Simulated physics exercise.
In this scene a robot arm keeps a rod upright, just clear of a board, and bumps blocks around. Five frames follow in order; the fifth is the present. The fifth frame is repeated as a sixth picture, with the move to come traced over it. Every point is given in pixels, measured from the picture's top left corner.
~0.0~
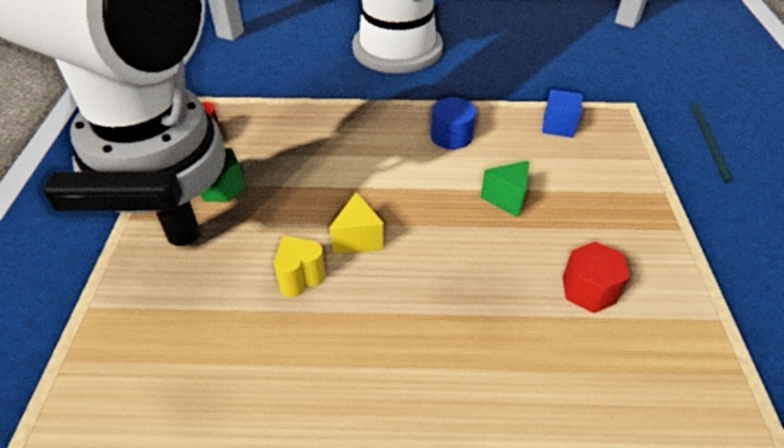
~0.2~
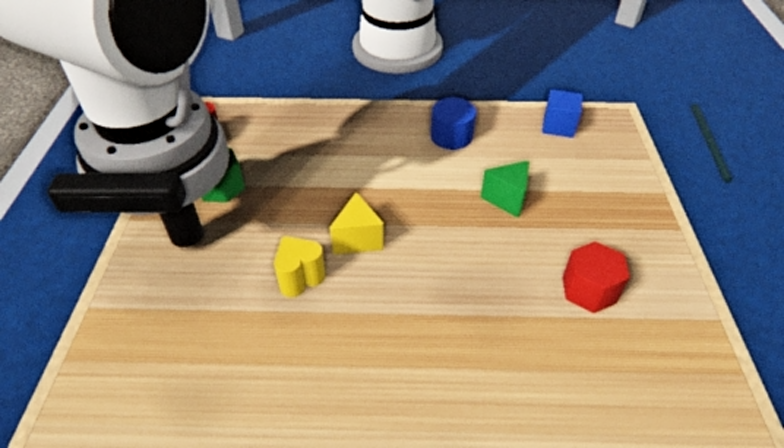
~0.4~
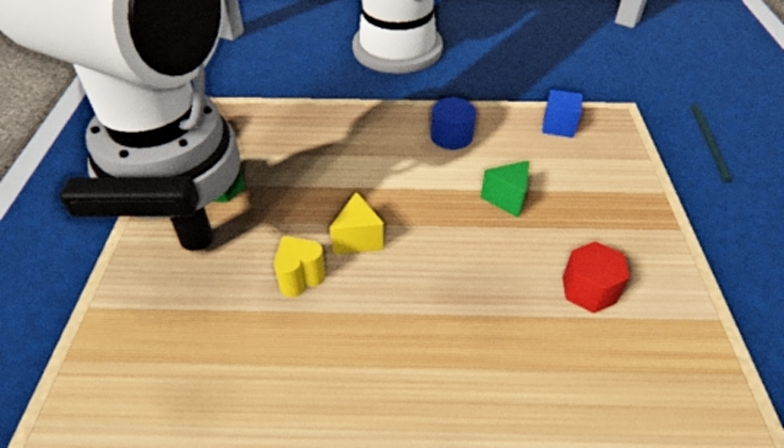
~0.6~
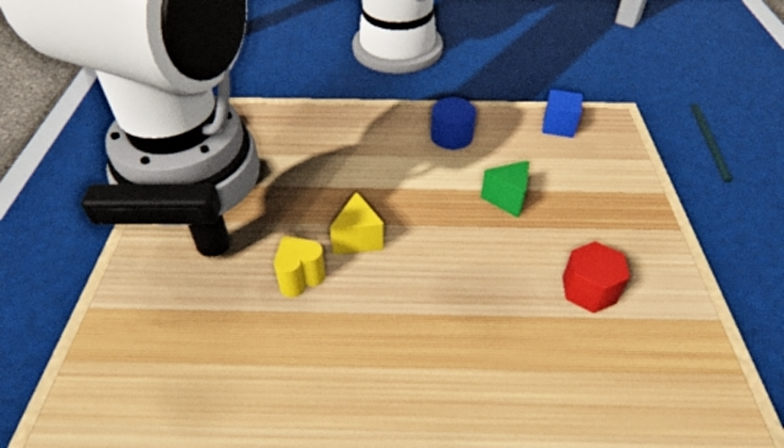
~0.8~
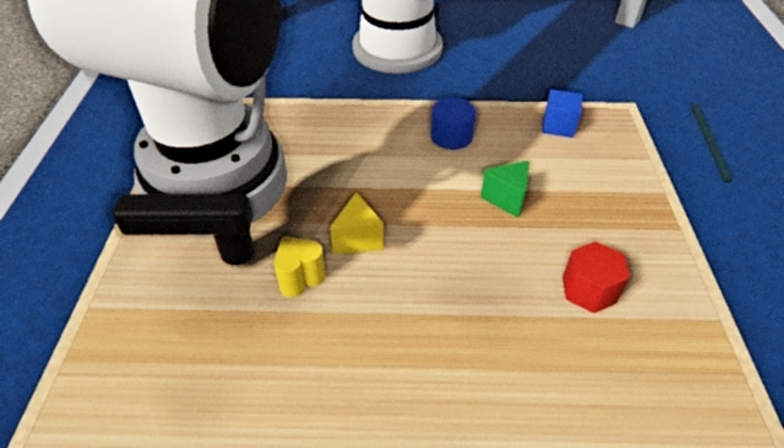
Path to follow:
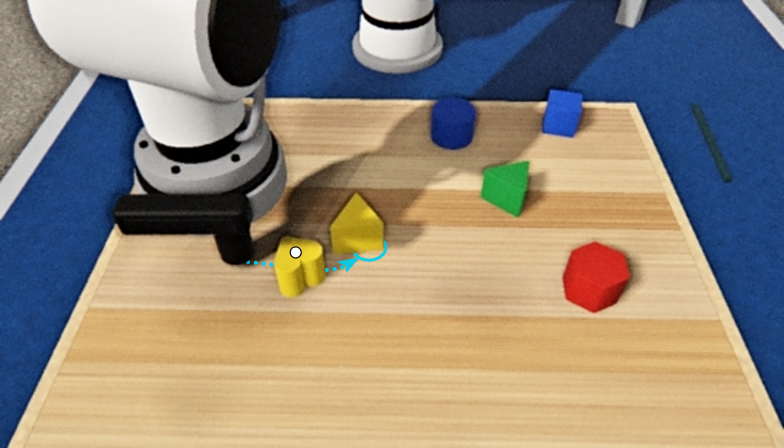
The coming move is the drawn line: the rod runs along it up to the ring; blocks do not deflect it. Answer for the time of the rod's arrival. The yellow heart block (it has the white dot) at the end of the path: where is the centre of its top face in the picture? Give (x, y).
It will end up at (337, 271).
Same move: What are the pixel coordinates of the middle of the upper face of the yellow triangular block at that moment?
(365, 198)
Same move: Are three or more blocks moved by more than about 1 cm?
No, that is not how it ends up.
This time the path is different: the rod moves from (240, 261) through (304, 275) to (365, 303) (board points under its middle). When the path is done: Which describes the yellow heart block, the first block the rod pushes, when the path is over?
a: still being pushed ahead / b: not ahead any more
a (still being pushed ahead)
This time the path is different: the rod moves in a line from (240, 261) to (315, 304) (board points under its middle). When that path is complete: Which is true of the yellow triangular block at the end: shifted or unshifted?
The answer is that it remains undisturbed.
The drawn path runs from (240, 261) via (286, 266) and (333, 269), ending at (369, 247); the dot is on the yellow heart block.
The first path, step by step. One third of the way, rod at (284, 259); yellow heart block at (307, 257), turned 25° clockwise.
Two thirds of the way, rod at (333, 261); yellow heart block at (337, 271), turned 65° clockwise.
At the end, rod at (369, 240); yellow heart block at (337, 271), turned 65° clockwise; yellow triangular block at (365, 198).
